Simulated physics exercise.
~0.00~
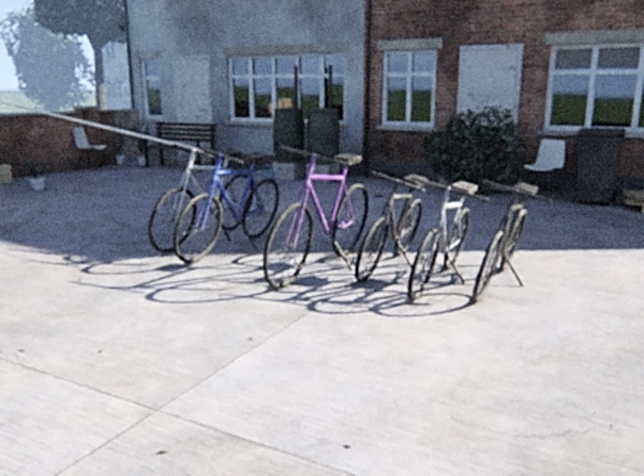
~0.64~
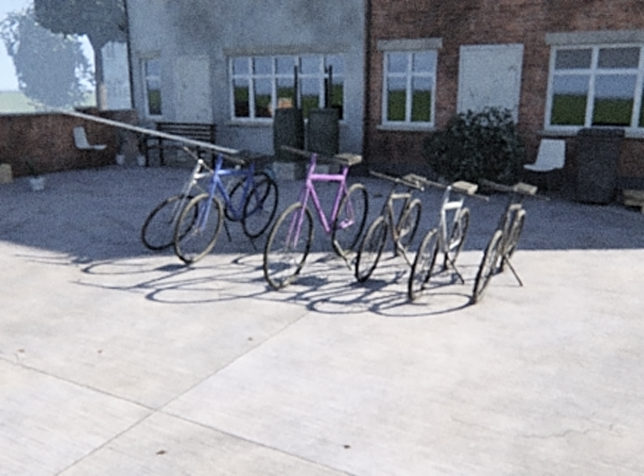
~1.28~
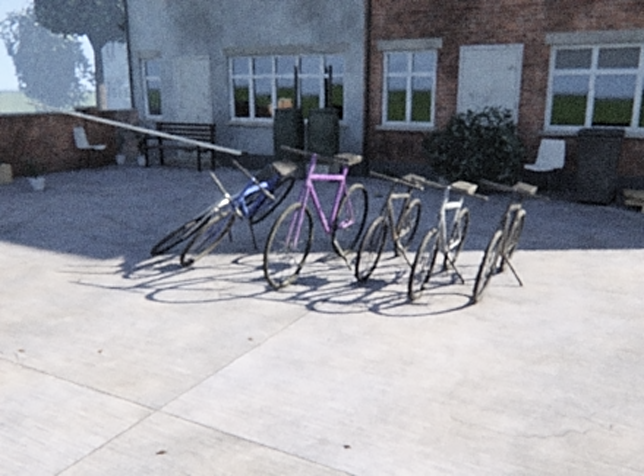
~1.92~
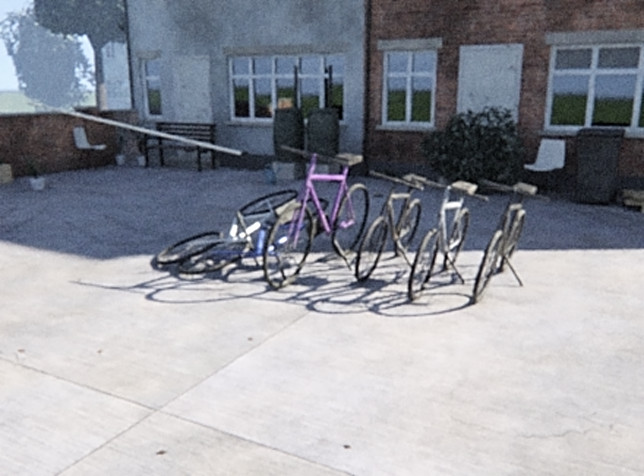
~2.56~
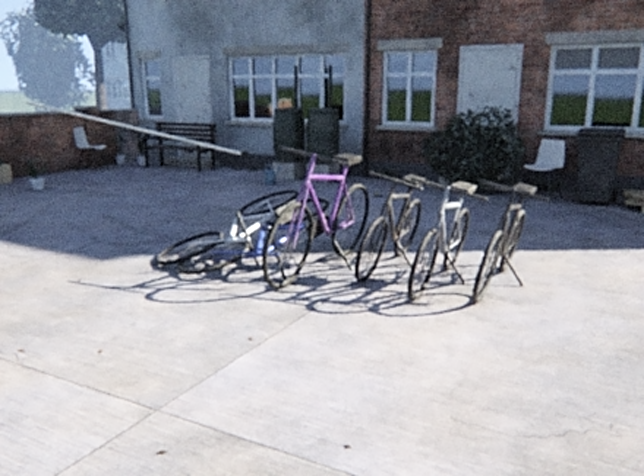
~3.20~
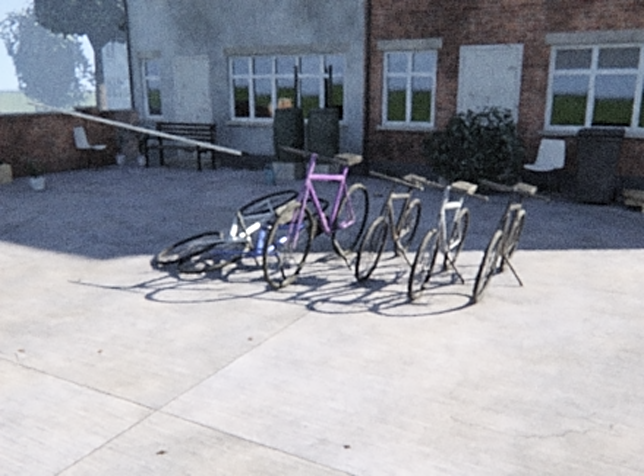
A long pale pole moved right against the first of six bicycles parked in a back yard, and it tipped over, taking the blue bicycle beside it down too. Both ended up lying beside the purple bicycle, which stayed standing with the other three.
